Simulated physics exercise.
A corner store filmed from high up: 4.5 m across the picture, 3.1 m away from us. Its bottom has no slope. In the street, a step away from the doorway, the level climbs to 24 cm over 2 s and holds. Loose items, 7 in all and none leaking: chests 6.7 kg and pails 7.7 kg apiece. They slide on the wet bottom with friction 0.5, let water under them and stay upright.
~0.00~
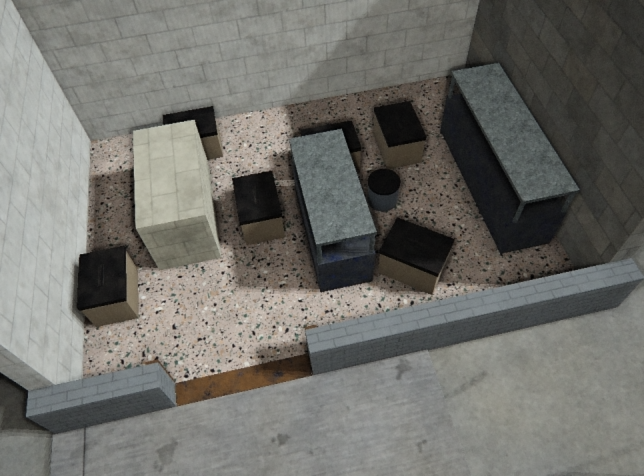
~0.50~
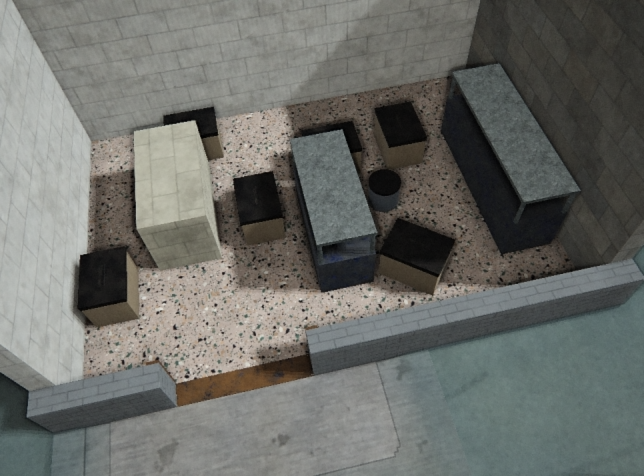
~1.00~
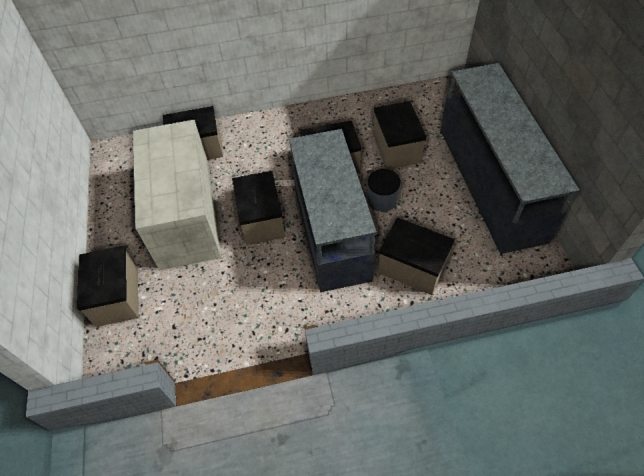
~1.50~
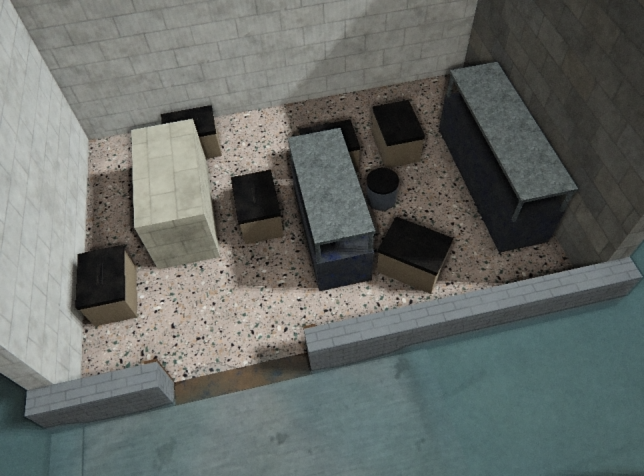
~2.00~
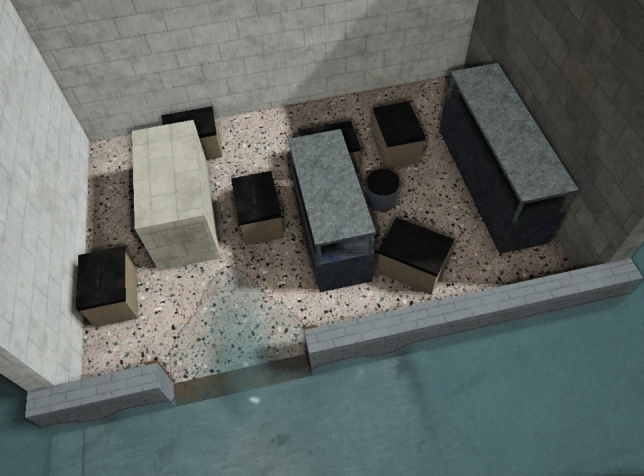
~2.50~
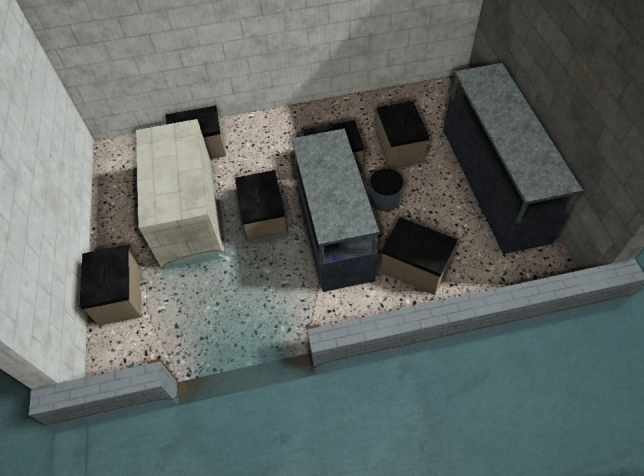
In this clip, seen from above, bluish-green water spreads across the pavement outside a walled room holding dark-topped boxes, blocks and a round container, then passes through the doorway onto part of the speckled floor while the objects stay still.
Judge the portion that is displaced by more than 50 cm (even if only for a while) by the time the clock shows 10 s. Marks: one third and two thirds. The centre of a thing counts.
It is one to two thirds.
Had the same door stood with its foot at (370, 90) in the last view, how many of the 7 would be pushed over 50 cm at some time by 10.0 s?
Then 6.
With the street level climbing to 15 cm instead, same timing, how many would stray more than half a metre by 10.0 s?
In that case 2 of them.
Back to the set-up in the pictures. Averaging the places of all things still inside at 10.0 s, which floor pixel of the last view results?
Near (331, 206).
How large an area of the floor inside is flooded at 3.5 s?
Some 5.5 m2.
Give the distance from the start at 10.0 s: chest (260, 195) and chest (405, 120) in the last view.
In that order: 150 cm, 140 cm.
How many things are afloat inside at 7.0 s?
I count 3.
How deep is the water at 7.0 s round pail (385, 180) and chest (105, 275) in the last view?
About 1 and 12 cm.
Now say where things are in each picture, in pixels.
A chest at (256, 195) rests on the ground; a chest at (189, 123), on the bottom; 0.0 m2 under water; 0 of 7 have shifted, in the first frame.
A chest at (257, 196), on the bottom; a chest at (190, 124) rests on the ground; water covers 0.0 m2; 0 of 7 have shifted, in the second frame.
A chest at (256, 195) rests on the ground; a chest at (189, 123) rests on the ground; 0.0 m2 under water; 0 of 7 have shifted, in the third frame.
A chest at (255, 195), on the bottom; a chest at (188, 122), on the bottom; water covers 0.0 m2; 0 of 7 have shifted, in the fourth frame.
A chest at (255, 196) rests on the ground; a chest at (188, 123) rests on the ground; 0.8 m2 under water; 0 of 7 have shifted, in the fifth frame.
A chest at (259, 195), on the bottom; a chest at (192, 122) rests on the ground; water covers 1.9 m2; 0 of 7 have shifted, in the sixth frame.
After 3.5 s 1 of 7 are over 50 cm from their spots; 1 afloat.
After 4.5 s 1 of 7 are over 50 cm from their spots; 3 afloat.
After 7.0 s 2 of 7 are over 50 cm from their spots; 3 afloat.
After 10.0 s 3 of 7 are over 50 cm from their spots, and 3 have been at some point; 6 afloat.
